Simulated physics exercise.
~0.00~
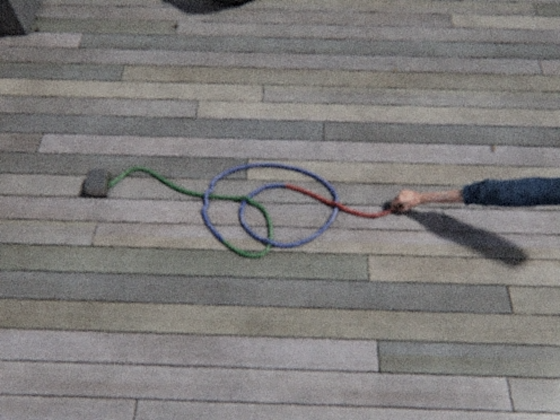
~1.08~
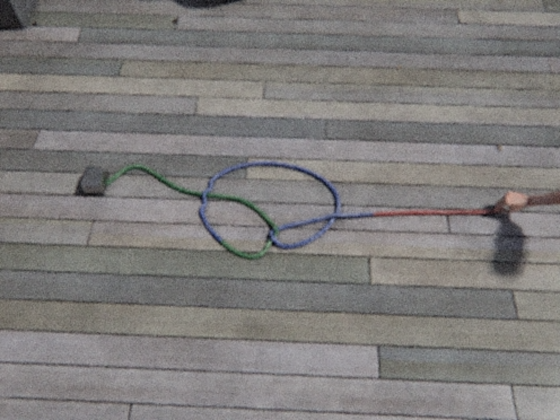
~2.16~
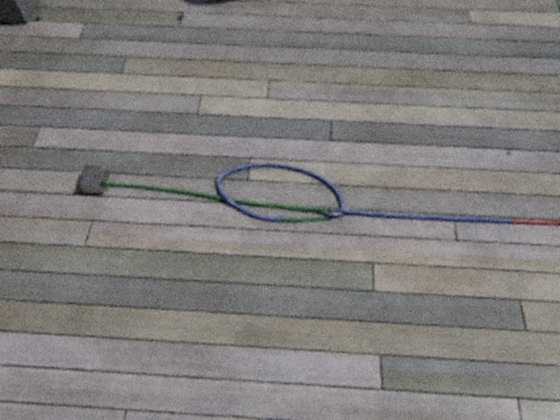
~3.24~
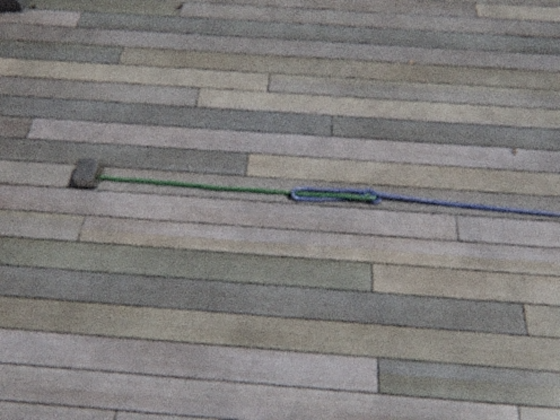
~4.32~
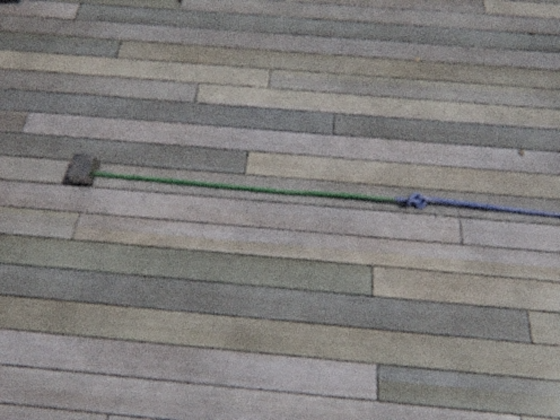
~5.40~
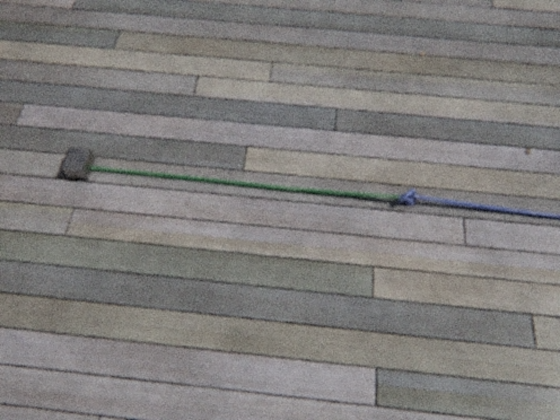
Looped green, blue and red rope on wooden planks being pulled right by a hand, its loops shrinking into a tight knot.
